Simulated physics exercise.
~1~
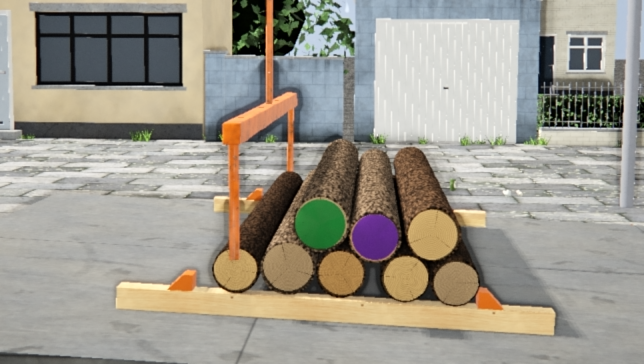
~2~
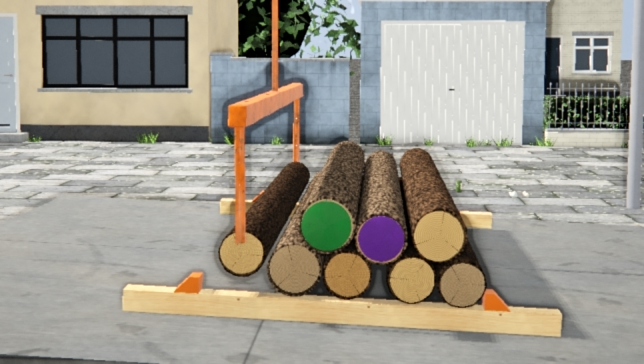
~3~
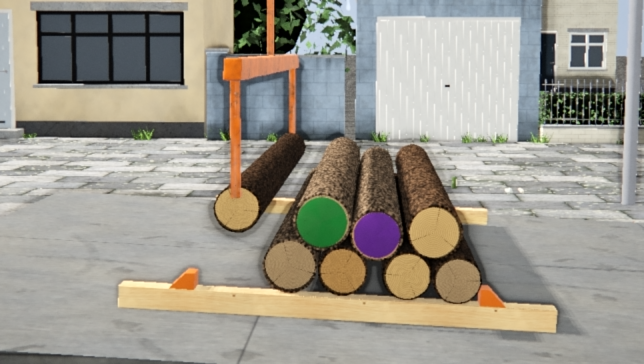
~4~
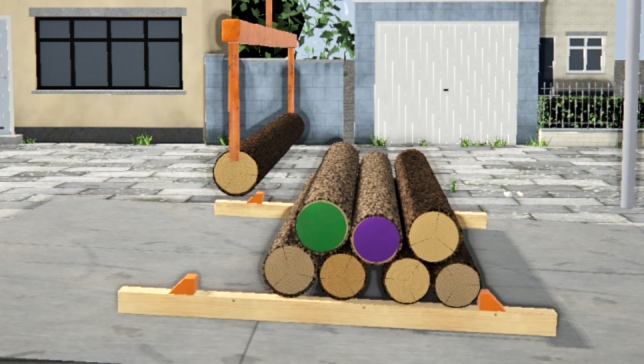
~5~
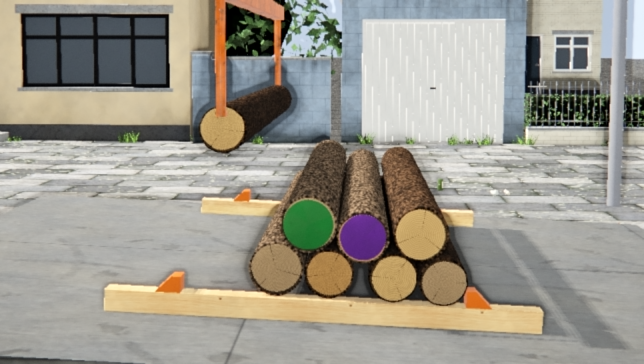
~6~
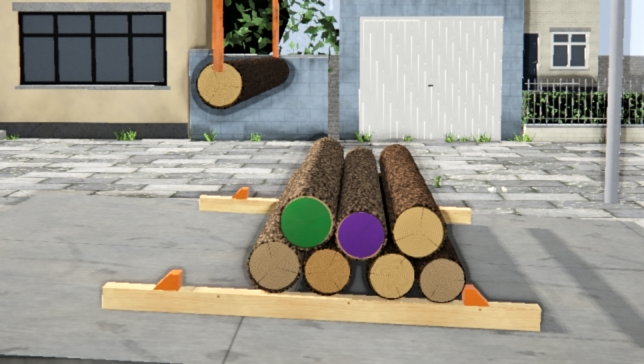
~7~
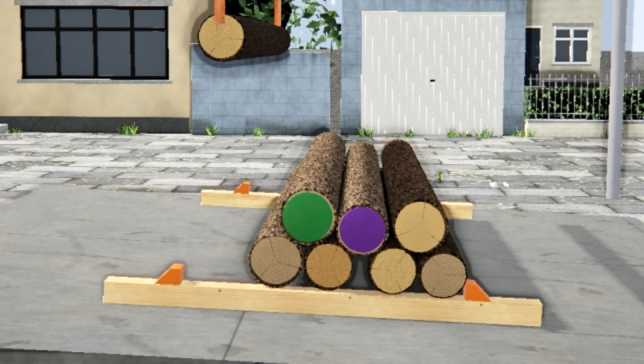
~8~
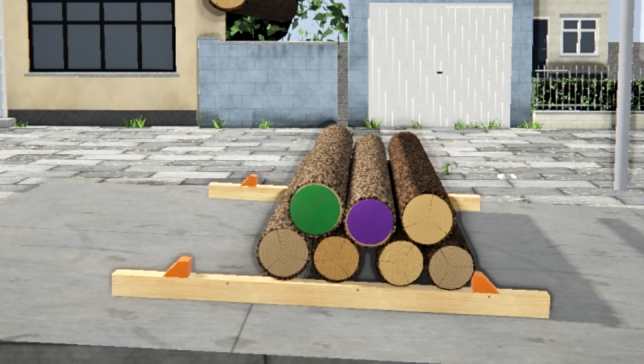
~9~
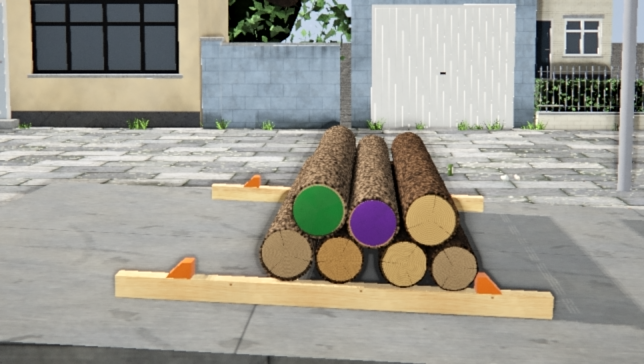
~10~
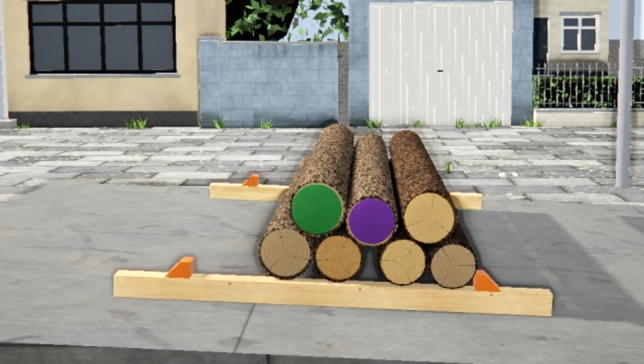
On a concrete pad, an orange beam lifting the leftmost log up out of view, the green- and purple-ended logs staying stacked.
